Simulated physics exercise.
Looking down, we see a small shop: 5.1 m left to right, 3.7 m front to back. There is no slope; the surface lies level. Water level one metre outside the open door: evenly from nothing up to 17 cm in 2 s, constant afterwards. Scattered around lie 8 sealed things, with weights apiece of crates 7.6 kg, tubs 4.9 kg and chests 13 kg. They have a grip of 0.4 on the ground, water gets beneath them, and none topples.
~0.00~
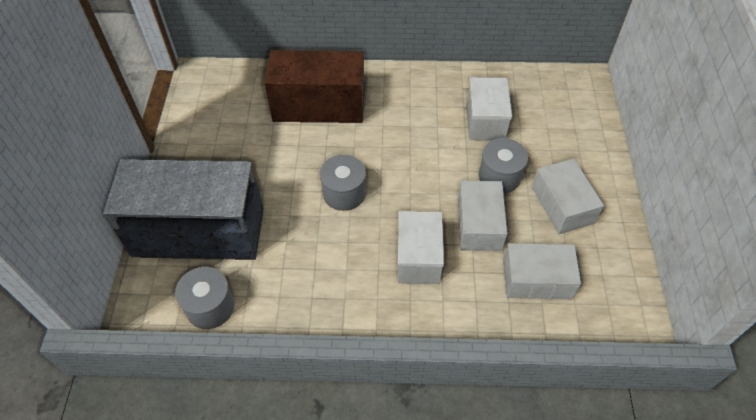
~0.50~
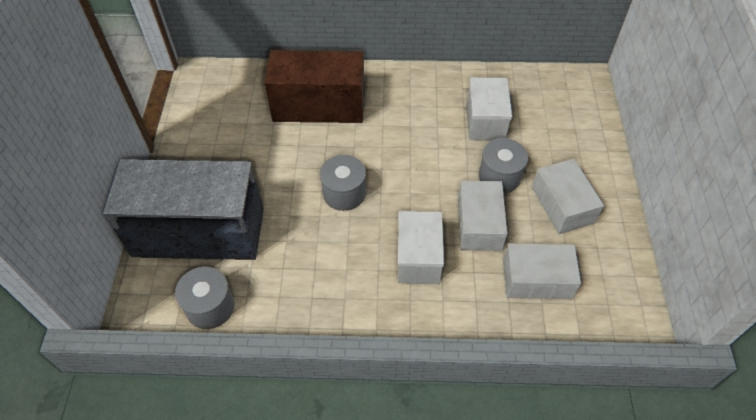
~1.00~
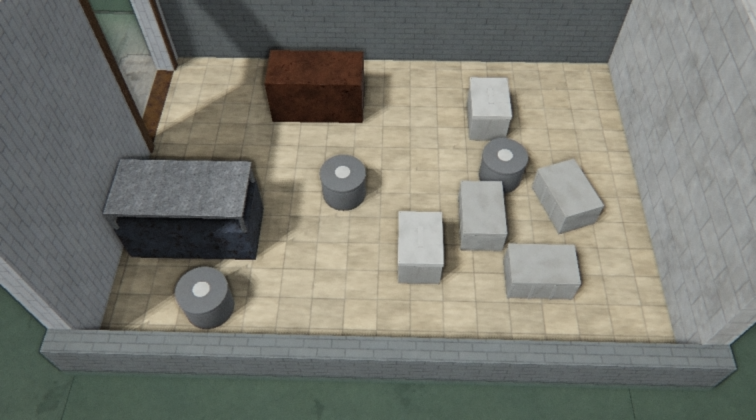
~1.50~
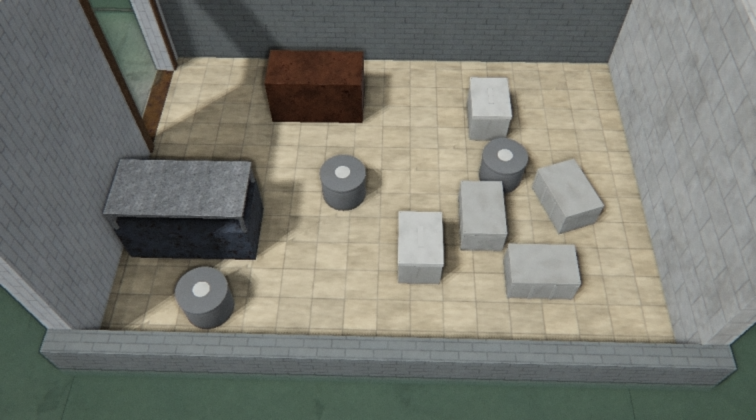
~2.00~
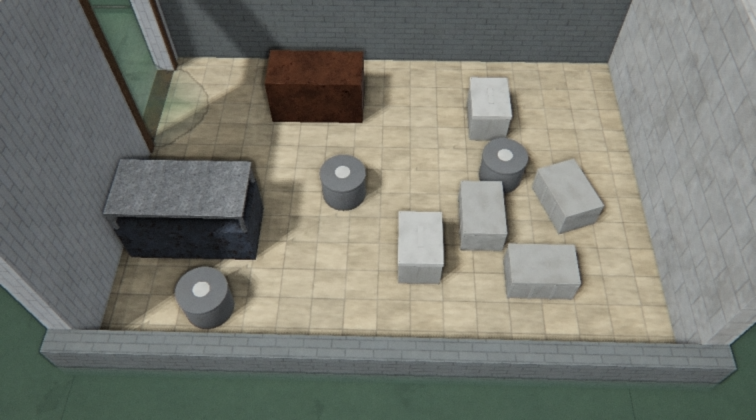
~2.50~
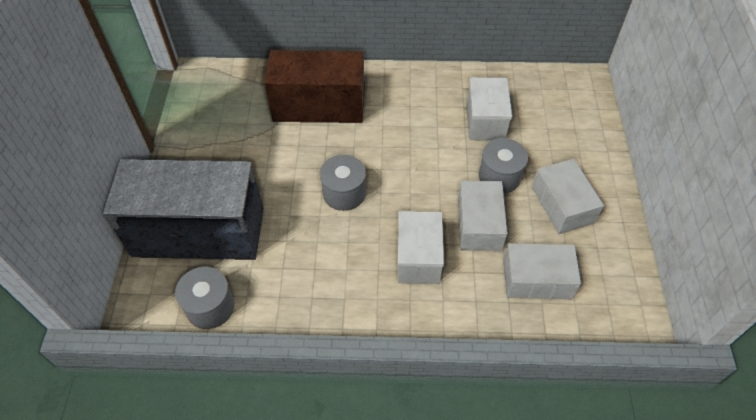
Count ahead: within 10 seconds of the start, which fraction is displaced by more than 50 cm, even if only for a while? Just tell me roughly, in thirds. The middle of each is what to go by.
The moved portion lies in the middle band, a third to two thirds.
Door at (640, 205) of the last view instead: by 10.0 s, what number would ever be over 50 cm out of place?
In that case the number is 8.
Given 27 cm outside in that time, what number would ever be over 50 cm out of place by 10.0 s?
With that change, 7 of them.
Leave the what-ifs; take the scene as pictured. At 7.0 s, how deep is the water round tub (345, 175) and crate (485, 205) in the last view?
Some 4 cm at the first, some 3 cm at the second.
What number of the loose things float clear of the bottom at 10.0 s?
It comes to 5 of them.
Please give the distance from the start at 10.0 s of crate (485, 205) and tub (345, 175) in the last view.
In turn: 100 cm, 200 cm.
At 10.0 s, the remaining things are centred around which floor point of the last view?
Roughly at (505, 220).
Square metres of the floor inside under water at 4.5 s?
I'd put it close to 8.5 m2.
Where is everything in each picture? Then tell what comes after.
A crate at (570, 187) rests on the ground; a crate at (483, 207), on the bottom; water covers 0.0 m2; 0 of 8 have shifted, in the first picture.
A crate at (570, 187) rests on the ground; a crate at (483, 207), on the bottom; water covers 0.0 m2; 0 of 8 have shifted, in the second picture.
A crate at (570, 187) rests on the ground; a crate at (483, 207), on the bottom; water covers 0.0 m2; 0 of 8 have shifted, in the third picture.
A crate at (570, 187) rests on the ground; a crate at (483, 207) rests on the ground; water covers 0.0 m2; 0 of 8 have shifted, in the fourth picture.
A crate at (570, 187), on the bottom; a crate at (483, 207), on the bottom; water covers 0.4 m2; 0 of 8 have shifted, in the fifth picture.
A crate at (570, 187) rests on the ground; a crate at (483, 207) rests on the ground; 1.2 m2 under water; 0 of 8 have shifted, in the sixth picture.
After 3.5 s 0 of 8 are over 50 cm from their spots; 0 afloat.
After 4.5 s 1 of 8 are over 50 cm from their spots; 0 afloat.
After 7.0 s 2 of 8 are over 50 cm from their spots; 1 afloat.
After 10.0 s 4 of 8 are over 50 cm from their spots, and 4 have been at some point; 5 afloat.
